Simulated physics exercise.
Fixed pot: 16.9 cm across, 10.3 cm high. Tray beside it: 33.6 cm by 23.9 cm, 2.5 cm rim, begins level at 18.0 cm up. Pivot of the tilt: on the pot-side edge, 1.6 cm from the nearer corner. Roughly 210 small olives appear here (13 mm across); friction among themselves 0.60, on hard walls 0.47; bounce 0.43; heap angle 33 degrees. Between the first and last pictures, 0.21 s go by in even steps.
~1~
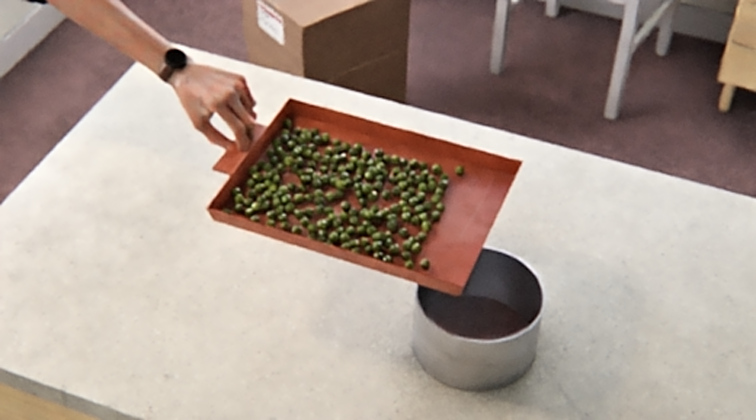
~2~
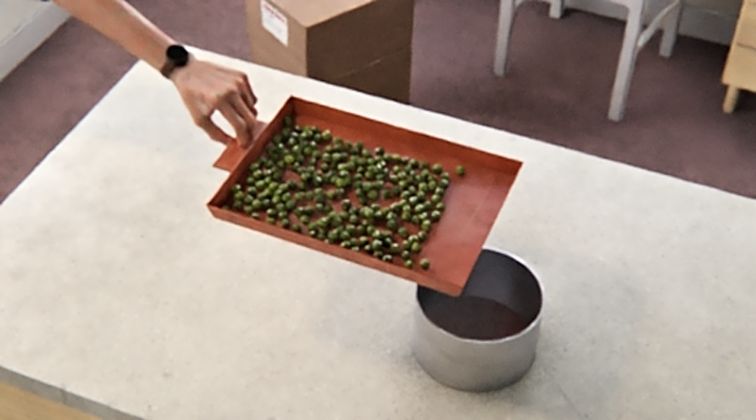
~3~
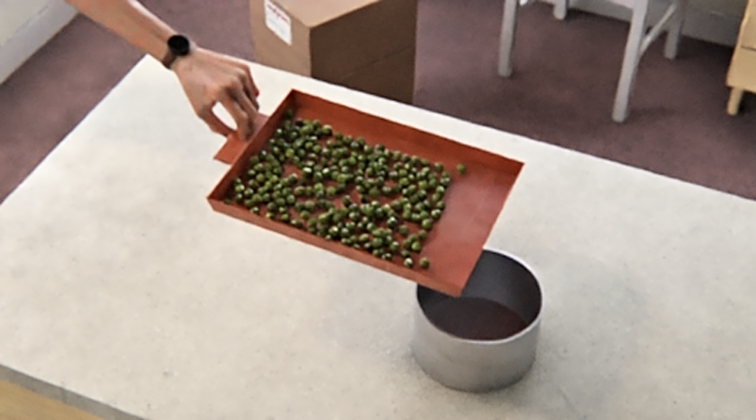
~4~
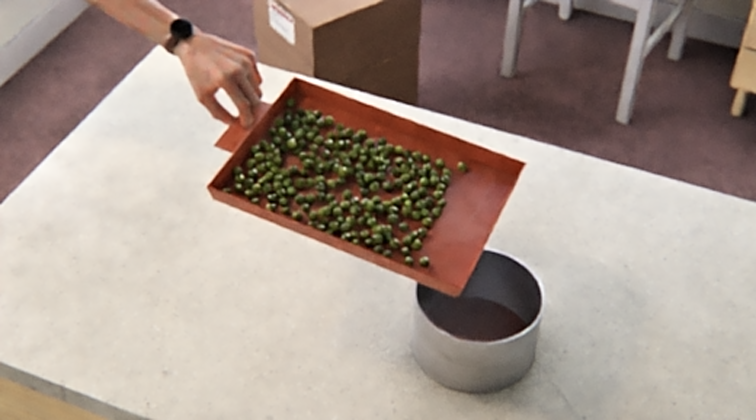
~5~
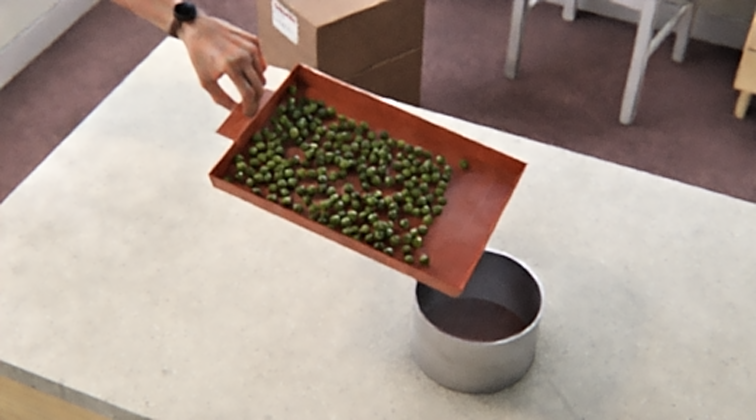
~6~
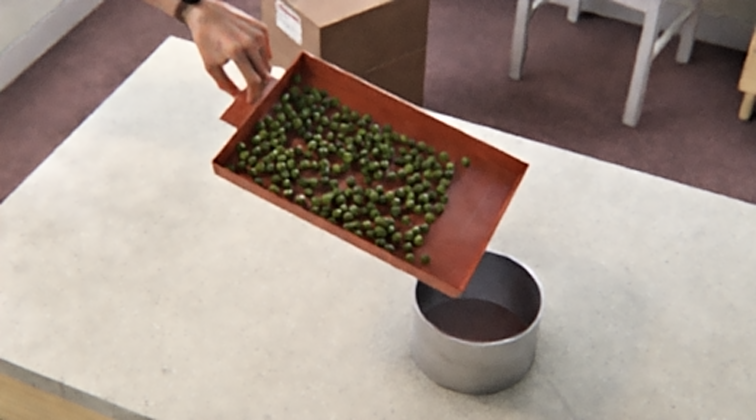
A reddish-brown tray of small green olives starts out level above a pale tabletop, its right end over the rim of a round metal pot. A hand gripping its left end raises that side, slowly at first, then more steeply, while the olives stay bunched in place and the pot stays still.
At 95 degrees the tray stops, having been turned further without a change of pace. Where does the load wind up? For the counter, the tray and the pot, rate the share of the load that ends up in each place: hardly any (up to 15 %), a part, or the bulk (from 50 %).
Share of the load - the counter: The bulk, the tray: Hardly any, the pot: A part.
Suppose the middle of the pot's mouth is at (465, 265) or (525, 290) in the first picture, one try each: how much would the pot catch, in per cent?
Spot one: Some 0 per cent; spot two: Some 65 per cent.
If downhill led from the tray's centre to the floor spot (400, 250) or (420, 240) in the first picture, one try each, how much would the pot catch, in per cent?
First try: About 0 percent; second try: About 5 percent.
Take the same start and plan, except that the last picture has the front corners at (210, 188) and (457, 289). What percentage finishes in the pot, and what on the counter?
That works out as pot 0 and counter 100.
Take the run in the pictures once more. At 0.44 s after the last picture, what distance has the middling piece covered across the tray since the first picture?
Around 14 centimetres.
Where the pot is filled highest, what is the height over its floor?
It stands at some 2.5 cm.
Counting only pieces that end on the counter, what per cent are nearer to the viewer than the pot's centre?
I'd put it at around 50 per cent.
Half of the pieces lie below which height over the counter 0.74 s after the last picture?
The halfway mark is near 20 cm.
Then, 0.44 s after the last picture, tilt 52 degrees; the tray holds 100 %, the pot 0 %.
Then, 0.74 s after the last picture, tilt 79 degrees; the tray holds 70 %, the pot 5 %.
Then, 1.14 s after the last picture, tilt 95 degrees; the tray holds 15 %, the pot 30 %.
In the end, counter 60 %, tray 0 %, pot 40 %.
